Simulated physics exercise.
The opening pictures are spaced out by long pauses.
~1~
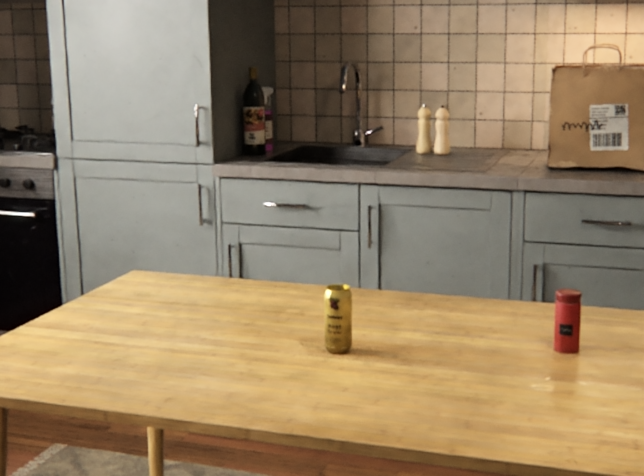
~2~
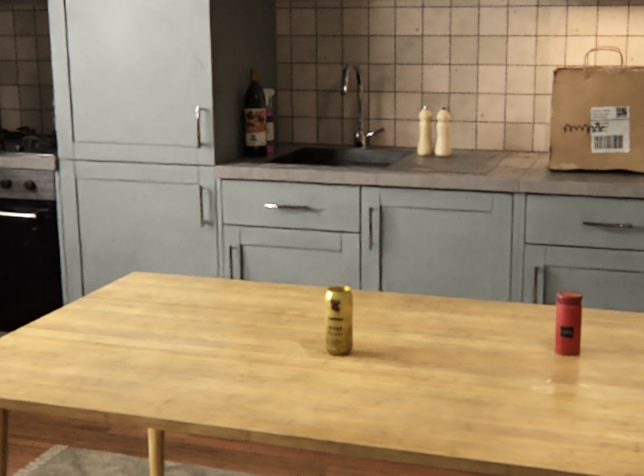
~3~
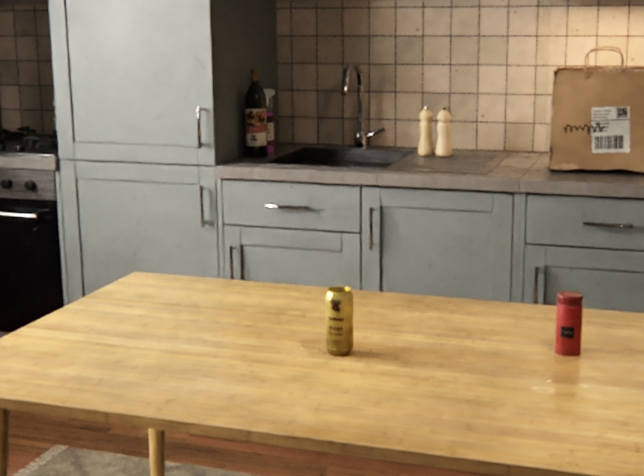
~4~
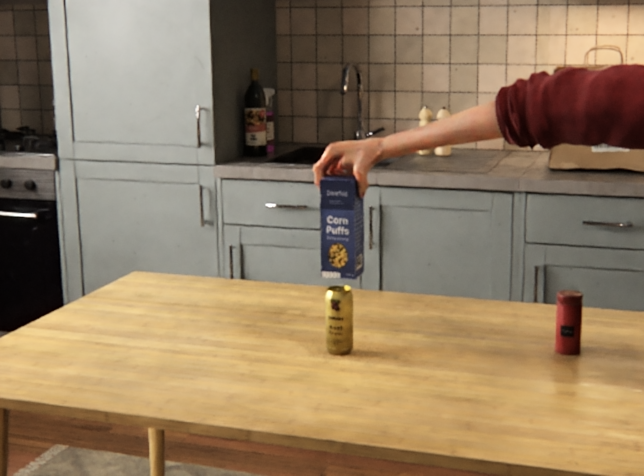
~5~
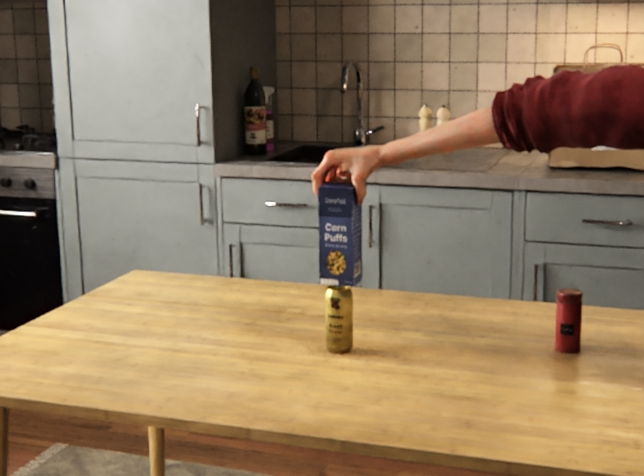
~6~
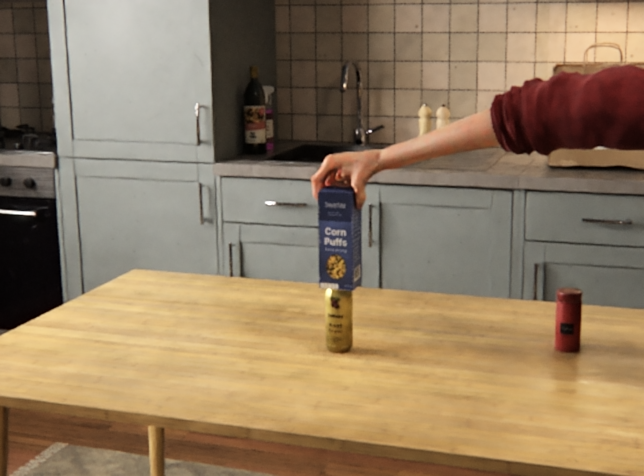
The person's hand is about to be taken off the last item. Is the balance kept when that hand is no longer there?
Yes, the balance is kept.
Then, 0.20 s on from there, no change.
Then, 0.60 s on from there, blue carton resting near (340, 239).
In the end, all 3 unmoved. At the end, from the last picture's camera, blue carton near (340, 239). The pile holds.
